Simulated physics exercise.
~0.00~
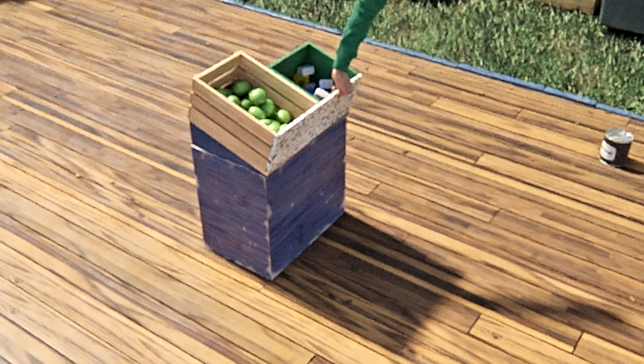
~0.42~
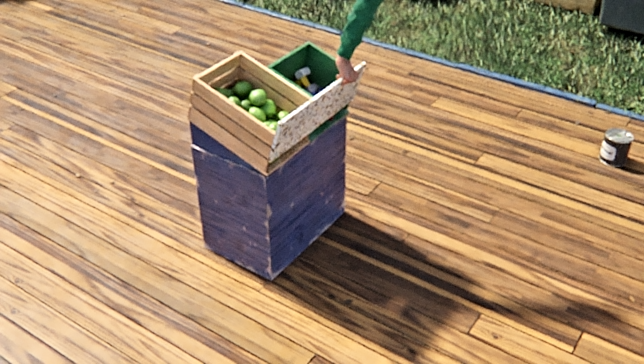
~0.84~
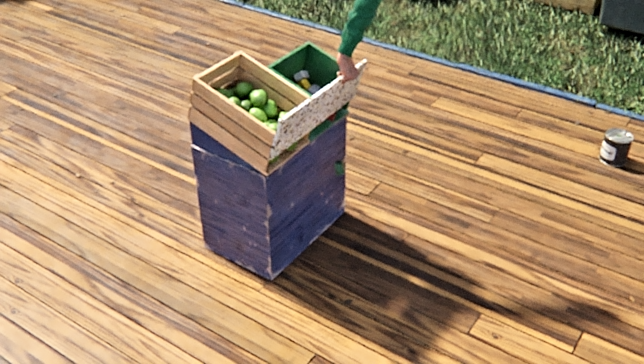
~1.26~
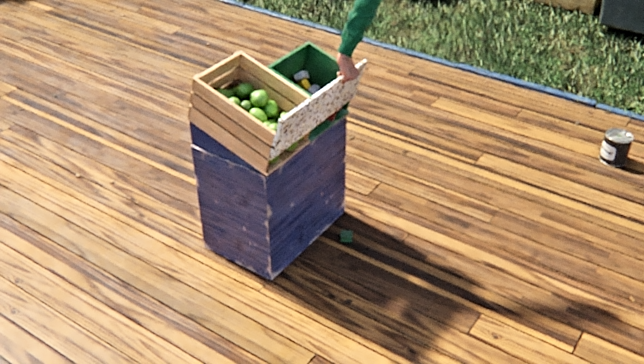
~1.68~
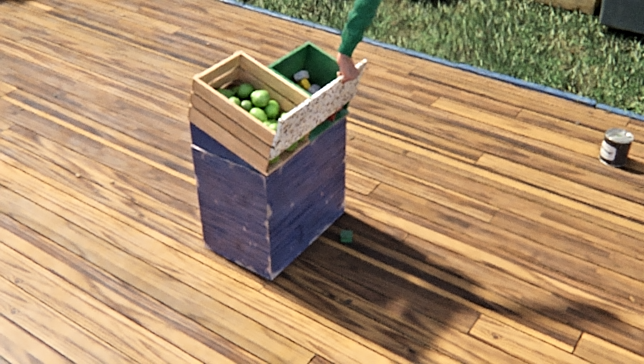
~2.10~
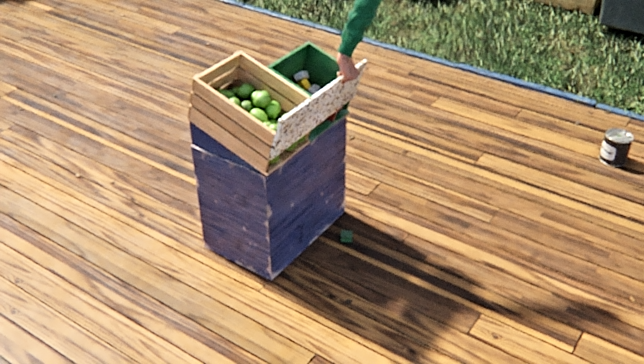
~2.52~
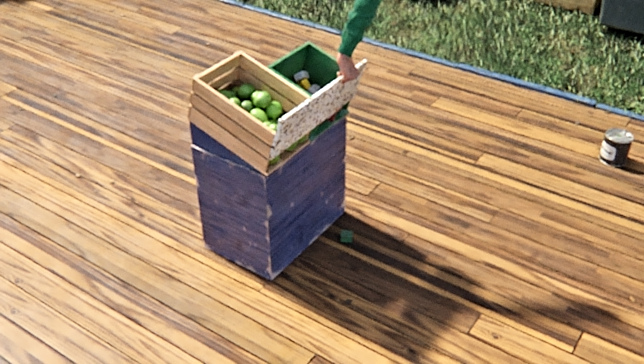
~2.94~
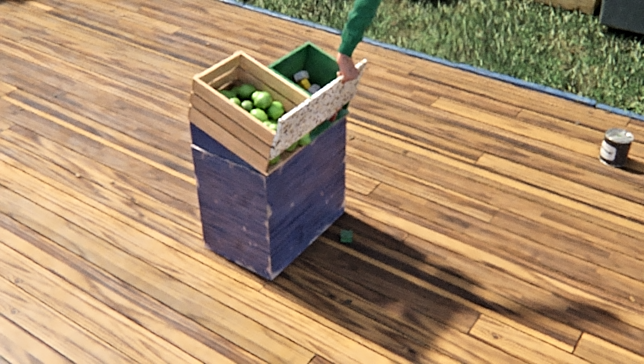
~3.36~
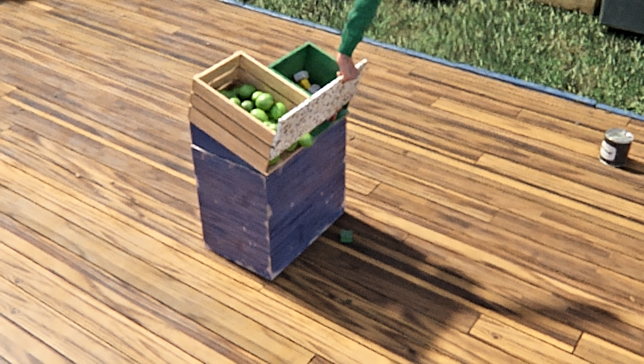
A green-sleeved hand pulled up the speckled gate across two sloping boxes of limes and toy bricks on a blue stand, and a single green brick dropped to the wooden deck, where it stayed while the limes remained in their box.
